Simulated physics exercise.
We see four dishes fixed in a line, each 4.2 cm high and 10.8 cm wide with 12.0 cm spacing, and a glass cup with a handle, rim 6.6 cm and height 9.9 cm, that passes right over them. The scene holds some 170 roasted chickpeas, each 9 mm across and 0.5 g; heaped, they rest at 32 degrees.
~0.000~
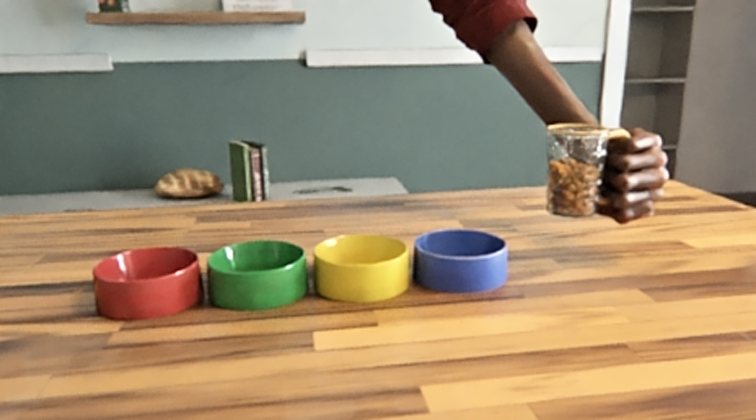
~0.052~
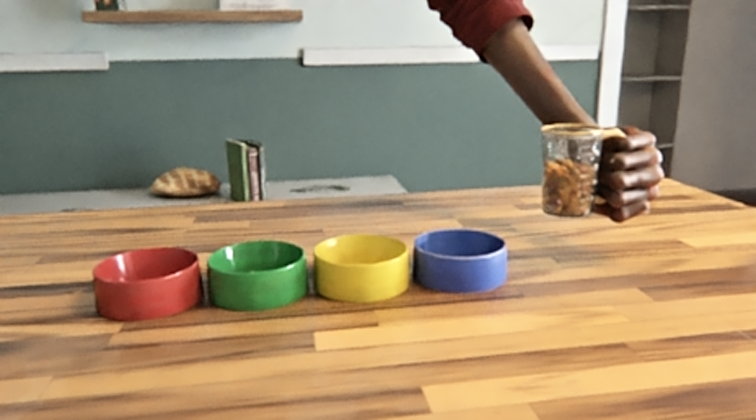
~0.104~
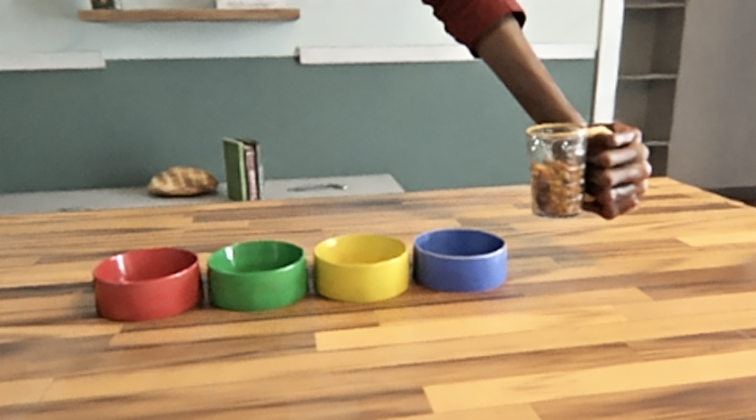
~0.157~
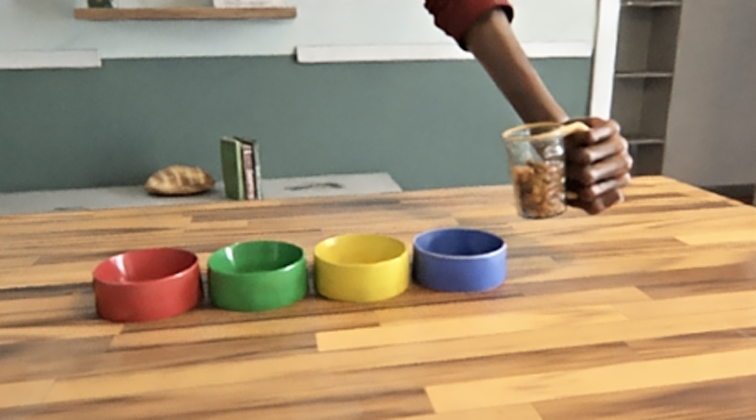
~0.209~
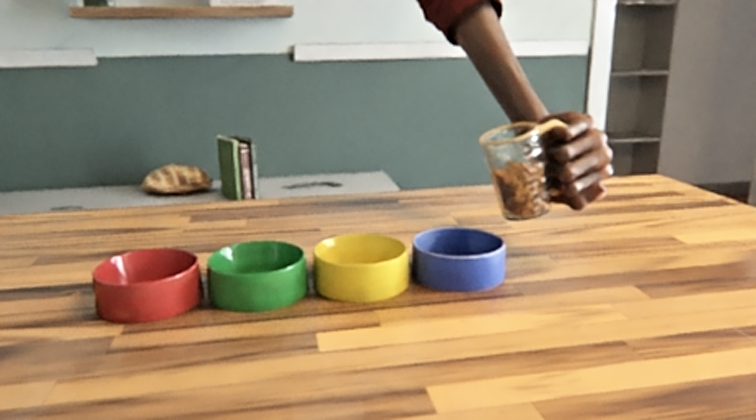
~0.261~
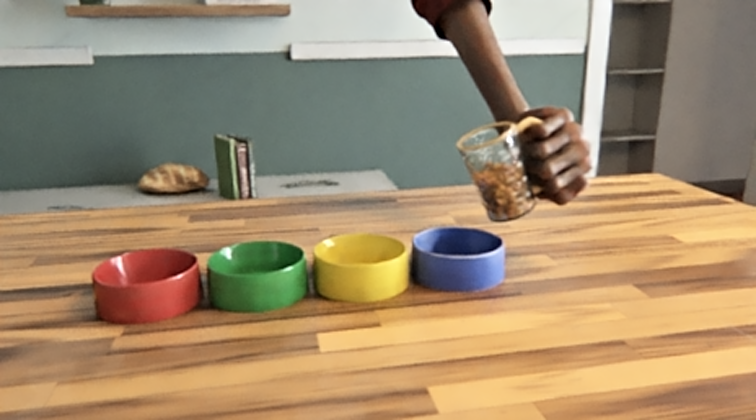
A hand holding a glass cup of brown pieces moves left, tilting it toward colored bowls.
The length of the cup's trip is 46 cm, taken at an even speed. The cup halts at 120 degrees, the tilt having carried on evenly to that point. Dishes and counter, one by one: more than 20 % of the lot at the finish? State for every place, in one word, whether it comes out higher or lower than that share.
Red: Higher, blue: Lower, green: Lower, yellow: Lower, counter: Lower.
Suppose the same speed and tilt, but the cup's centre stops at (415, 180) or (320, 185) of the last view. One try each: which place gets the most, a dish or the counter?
Try 1 - yellow; try 2 - green.
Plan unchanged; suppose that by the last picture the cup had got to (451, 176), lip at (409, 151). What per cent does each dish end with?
In the end red holds 90, blue holds 0, green holds 0, yellow holds 0.
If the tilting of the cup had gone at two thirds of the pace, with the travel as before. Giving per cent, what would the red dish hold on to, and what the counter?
In the red dish 100; on the counter 0.
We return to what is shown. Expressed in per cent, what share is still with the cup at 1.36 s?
Approx. 0 % - an estimate.
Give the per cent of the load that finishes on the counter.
Estimate: Close to 5 %.
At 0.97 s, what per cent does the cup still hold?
About 100 per cent.
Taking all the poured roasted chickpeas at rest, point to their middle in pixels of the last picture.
I'd put it at about (134, 289).
After 0.69 s, tilt 69 degrees; cup holds 100 %.
After 0.97 s, tilt 100 degrees; cup holds 100 %.
After 1.36 s, tilt 120 degrees; cup holds 0 %, red 95 %.
In the end, at 1.9 s, red 95 %, blue 0 %, green 0 %, yellow 0 %, counter 5 %.
